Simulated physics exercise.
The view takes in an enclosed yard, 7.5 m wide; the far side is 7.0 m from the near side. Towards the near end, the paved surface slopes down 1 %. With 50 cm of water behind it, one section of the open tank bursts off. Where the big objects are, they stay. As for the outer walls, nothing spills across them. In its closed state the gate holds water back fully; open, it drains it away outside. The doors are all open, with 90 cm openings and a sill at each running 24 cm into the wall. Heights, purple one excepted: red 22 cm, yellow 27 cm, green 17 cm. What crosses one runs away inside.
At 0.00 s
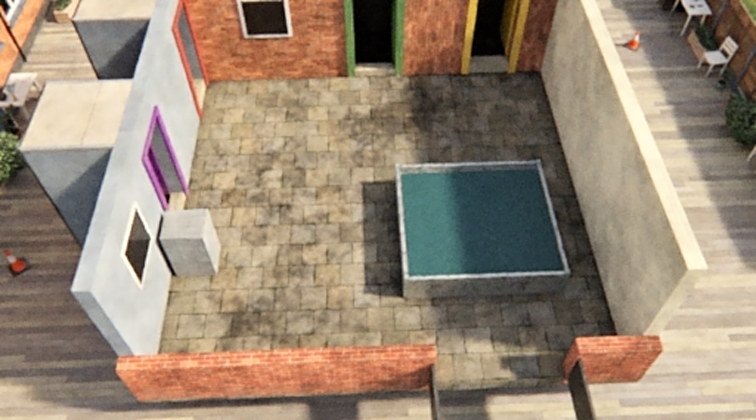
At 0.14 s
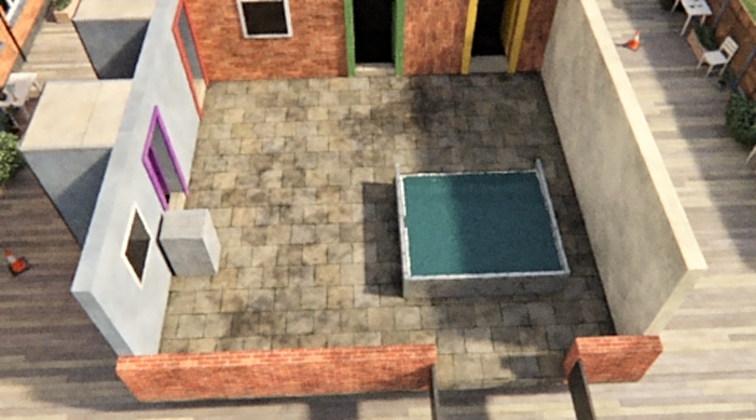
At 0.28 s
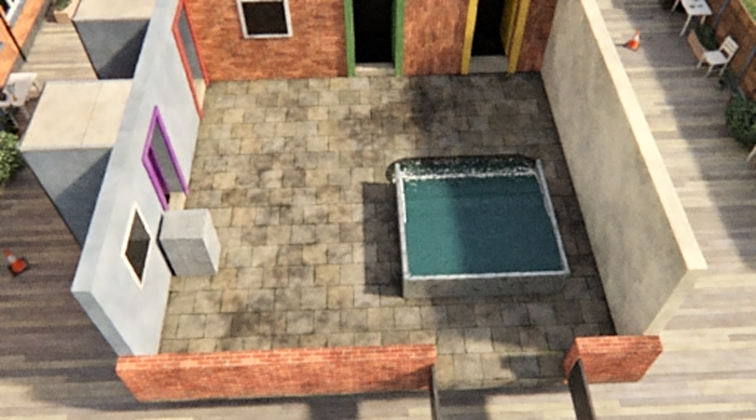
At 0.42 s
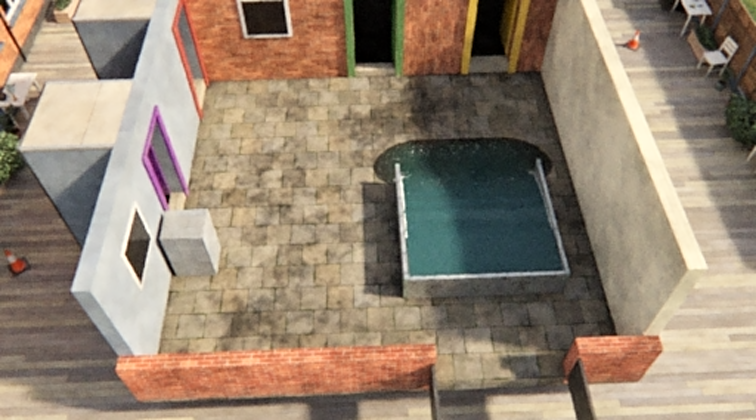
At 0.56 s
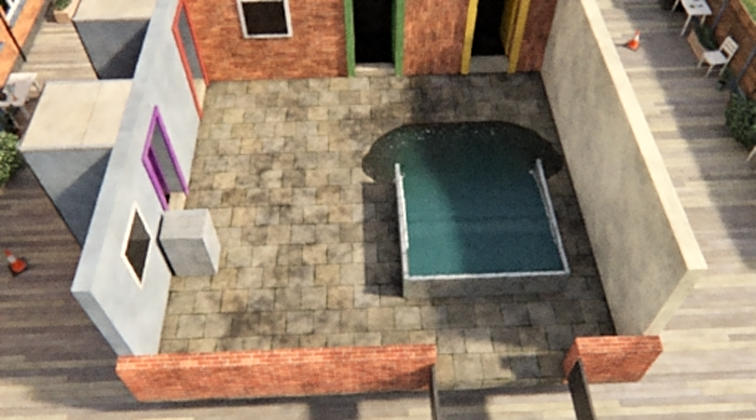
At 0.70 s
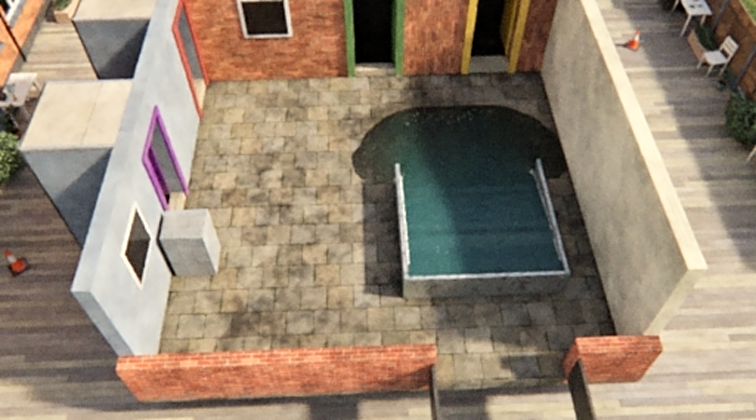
A raised open tank of teal water sat still in a walled, paved yard until its far side gave way, and water poured out, spreading in a widening dark, rounded pool across the paving.
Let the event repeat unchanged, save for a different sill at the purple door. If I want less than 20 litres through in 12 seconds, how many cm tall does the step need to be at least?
You would need about 13 cm.
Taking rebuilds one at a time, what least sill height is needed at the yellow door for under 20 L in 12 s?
Roughly 23 cm at yellow.
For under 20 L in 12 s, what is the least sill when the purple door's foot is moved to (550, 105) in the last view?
Minimum: About 21 cm.
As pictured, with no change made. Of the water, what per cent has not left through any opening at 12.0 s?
Water still present: Approx. 96 %.
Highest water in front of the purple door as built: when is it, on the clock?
I'd say near 8.5 seconds.
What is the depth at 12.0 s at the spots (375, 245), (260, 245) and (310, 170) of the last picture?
Some 7, 6 and 7 cm.
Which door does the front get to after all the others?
I'd say the purple one.
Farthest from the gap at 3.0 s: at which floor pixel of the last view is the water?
Front tip: Approx. (231, 85) px.
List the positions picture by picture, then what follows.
The first picture shows the open tank at (477, 219) is whole and still, 50 cm deep; the purple door at (168, 181) is dry.
In the second picture, water pours out on the far side and has run 0.2 m, to a hidden place; about 10 cm deep outside, 50 cm at the back.
In the third picture, the gap is on the far side, the front 0.6 m out at (402, 162); the back of the open tank holds 50 cm.
In the fourth picture, the gap is on the far side, the front 1.1 m out at (410, 144); the back of the open tank holds 50 cm.
In the fifth picture, the gap is on the far side, the front 1.6 m out at (408, 127); the back of the open tank holds 50 cm.
In the sixth picture, the front is at (415, 111), 2.1 m from the gap on the far side; 6.7 m2 of floor is wet, 50 cm left at the back; 3.8 m in a straight line remain to the purple door at (168, 181).
After 1.4 s water covers 30 % of the floor, deepest (21 cm) near (428, 177); it has not reached the purple door.
After 3.0 s water covers 35 % of the floor, deepest (33 cm) near (537, 75); it has not reached the purple door.
After 12.0 s water covers 95 % of the floor, deepest (12 cm) near (348, 371); 9 cm at the purple door, 10 litres in over its 15 cm sill.
At the purple door as built, the water arrived by 5.0 s and peaked near 18 cm at 8.6 s.
Run again over the same 12 s with other heights there, 31 litres in over 11 cm, 12 litres over 14.5 cm. The limit of 20 litres is kept from about 13 cm up.
